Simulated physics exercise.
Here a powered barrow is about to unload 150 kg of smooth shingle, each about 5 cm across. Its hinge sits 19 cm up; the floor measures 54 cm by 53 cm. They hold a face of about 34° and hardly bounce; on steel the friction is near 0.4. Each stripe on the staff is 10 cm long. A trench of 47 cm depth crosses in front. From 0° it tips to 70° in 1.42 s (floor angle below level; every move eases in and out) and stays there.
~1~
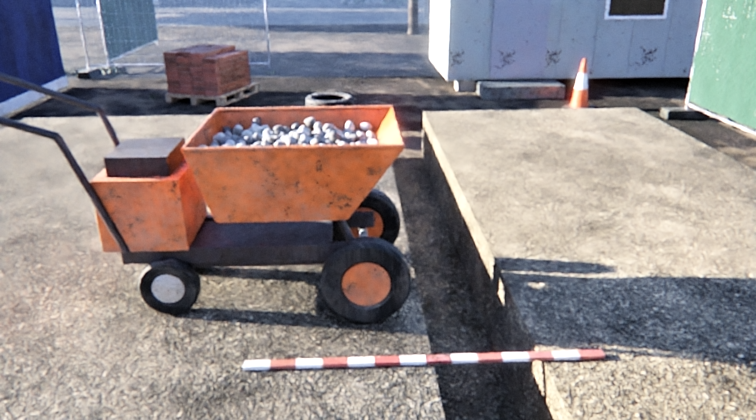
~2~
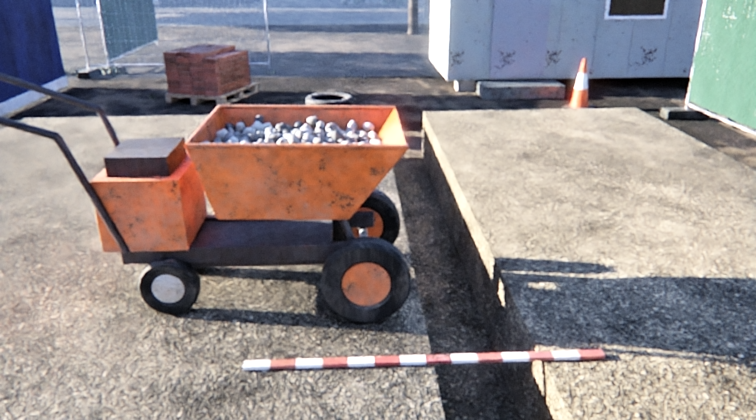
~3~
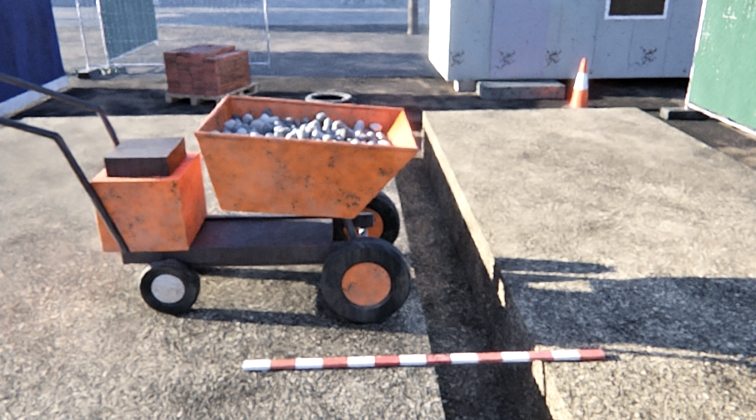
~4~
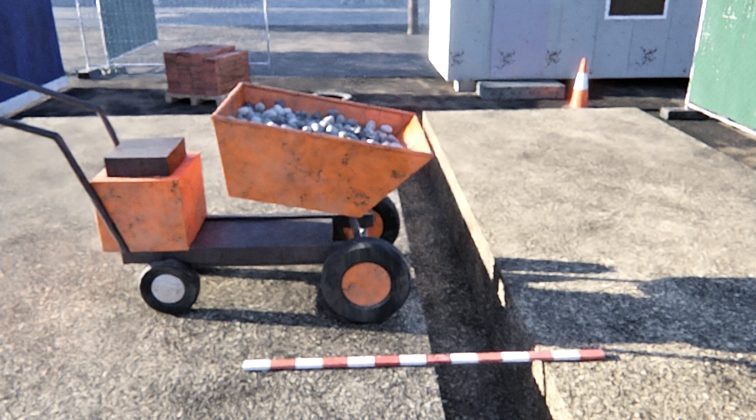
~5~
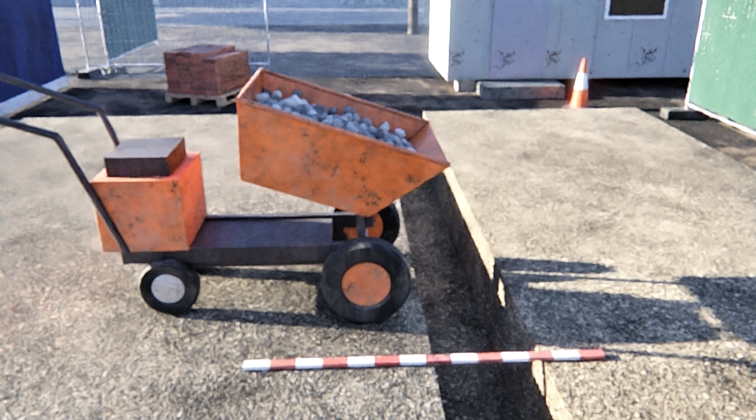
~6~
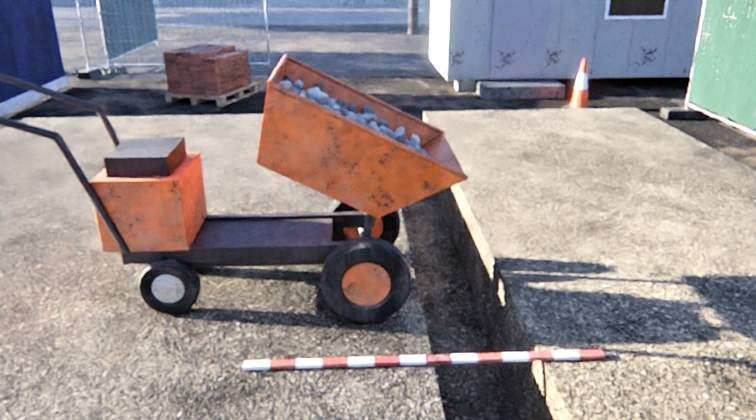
On a sunlit paved yard, an orange barrow's stone-filled tray tilting steadily down to the right beside a narrow trench.
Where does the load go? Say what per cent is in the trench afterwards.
Roughly 27 per cent ends in the trench.
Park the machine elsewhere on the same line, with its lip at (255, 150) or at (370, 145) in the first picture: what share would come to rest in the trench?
First some 85, then 55 per cent.
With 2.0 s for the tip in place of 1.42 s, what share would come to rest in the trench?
It would be near 30 per cent.
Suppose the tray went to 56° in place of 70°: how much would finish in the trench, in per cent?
In that case some 20 per cent.
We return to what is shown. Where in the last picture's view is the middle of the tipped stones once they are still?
Their middle is at about (549, 276).
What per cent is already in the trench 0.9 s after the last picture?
About 0 per cent by then.
Then, 0.5 s after the last picture the floor is at 59°, 100 % in the tray; the foremost stones are at (502, 214).
Then, 0.9 s after the last picture the floor is at 70°, 55 % in the tray, 1 % in the trench, 44 % past the trench; the foremost stones are at (609, 262).
Then, 1.3 s after the last picture the floor is at 70°, 25 % in the tray, 4 % in the trench, 71 % past the trench; the foremost stones are at (681, 246).
Then, 3.2 s after the last picture the floor is at 70°, 0 % in the tray, 27 % in the trench, 73 % past the trench; the foremost stones are at (734, 235).
